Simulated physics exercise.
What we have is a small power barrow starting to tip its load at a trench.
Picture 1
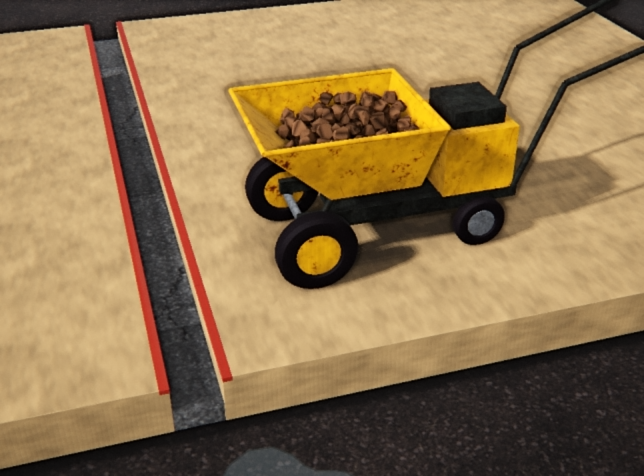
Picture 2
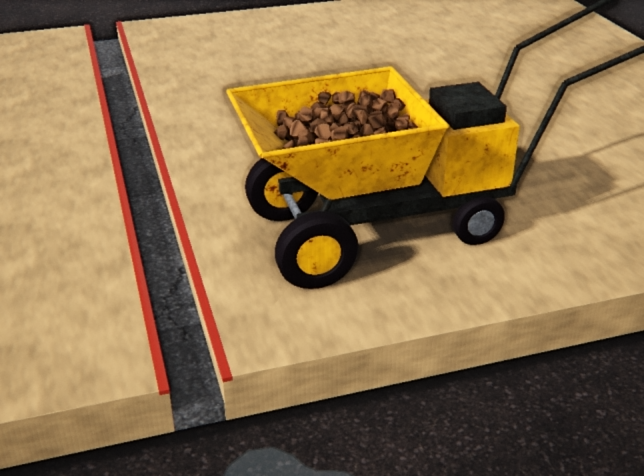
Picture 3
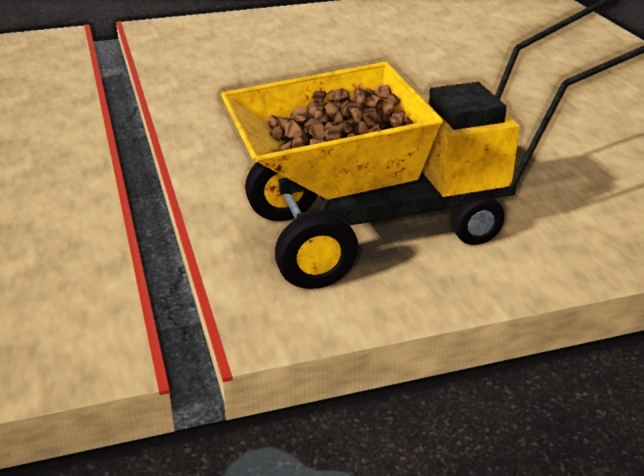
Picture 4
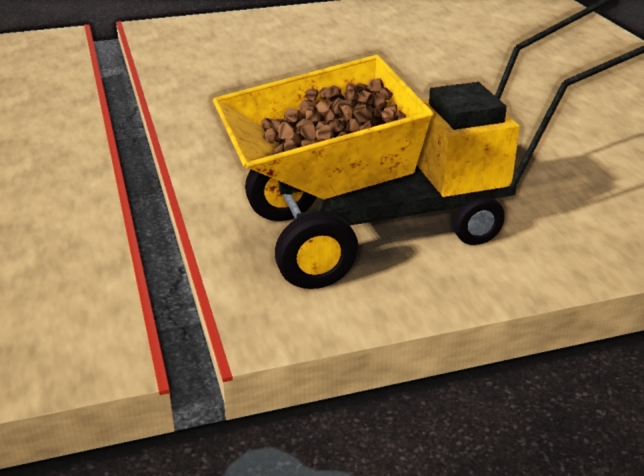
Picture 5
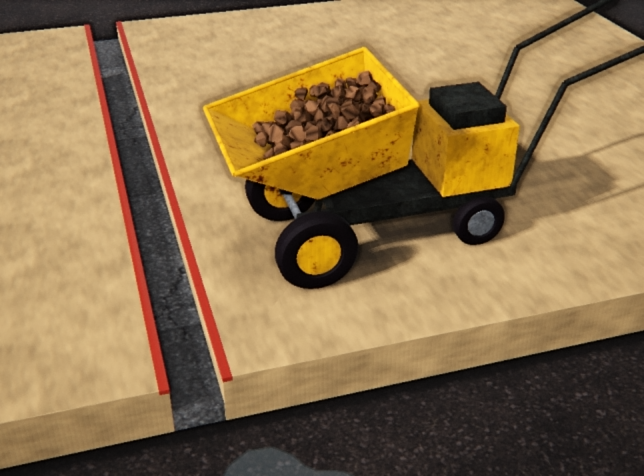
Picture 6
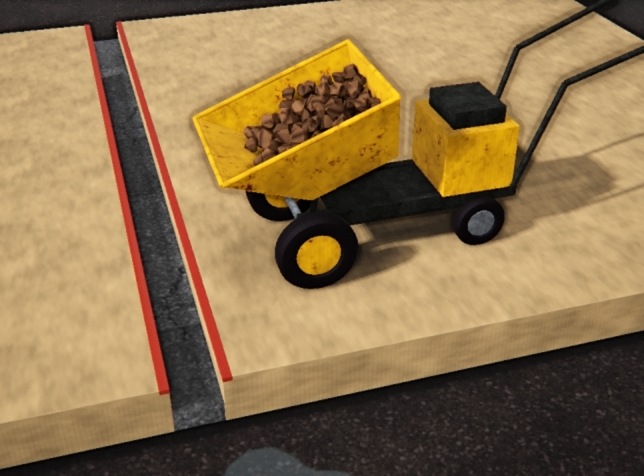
A yellow power barrow with black handles stands on a pale, sandy slab edged by dark ground, seen from above and to one side. Brown clods fill its skip, and to the left a narrow grey trench runs between two red lines. The skip tilts forward to the left, slowly then more clearly, its rear rising off the black chassis, while the wheels and camera stay still.
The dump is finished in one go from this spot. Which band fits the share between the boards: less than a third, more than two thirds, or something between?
Between the edges lies from one third to two thirds of the load.
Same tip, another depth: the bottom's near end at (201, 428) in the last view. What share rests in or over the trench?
Some 60 per cent.
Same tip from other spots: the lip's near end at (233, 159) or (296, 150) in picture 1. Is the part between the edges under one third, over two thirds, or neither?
First less than a third, then in the middle band.
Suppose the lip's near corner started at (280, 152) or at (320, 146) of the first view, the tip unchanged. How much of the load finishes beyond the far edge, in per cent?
About 30 and 10 per cent.
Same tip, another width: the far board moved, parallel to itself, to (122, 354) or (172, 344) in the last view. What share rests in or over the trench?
First some 70, then 20 per cent.
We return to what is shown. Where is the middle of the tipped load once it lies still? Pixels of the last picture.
Around (152, 276).
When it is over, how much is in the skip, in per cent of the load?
Roughly 20 in a hundred.
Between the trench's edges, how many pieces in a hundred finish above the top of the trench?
Some 15 per cent.
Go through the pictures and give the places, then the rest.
The first picture shows lip of the skip near (264, 154), level; top of the load near (355, 129), clay clods; first edge of the trench near (215, 336); far edge near (155, 347), the trench under half as wide as the skip, and about half as deep as wide.
The second picture shows lip of the skip near (262, 155), tipped barely; top of the load near (361, 112).
The third picture shows lip of the skip near (256, 159), tipped barely; top of the load near (356, 110).
The fourth picture shows lip of the skip near (246, 165), tipped a little; top of the load near (357, 113).
The fifth picture shows lip of the skip near (235, 174), tipped a little; top of the load near (346, 109).
The sixth picture shows lip of the skip near (223, 186), tipped clearly; top of the load near (352, 104); first edge of the trench near (215, 336); far edge near (155, 347).
Shortly afterwards, skip tipped steeply; the whole lot in the skip.
Next, skip tipped right over; near half in the skip; near a third in or heaped over the trench; a little beyond it; only a few falling.
Some moments later, skip tipped right over; near a quarter in the skip; near a third in or heaped over the trench; near a third beyond it.
In the end, skip tipped right over; near a quarter in the skip; near half in or heaped over the trench; near a third beyond it.
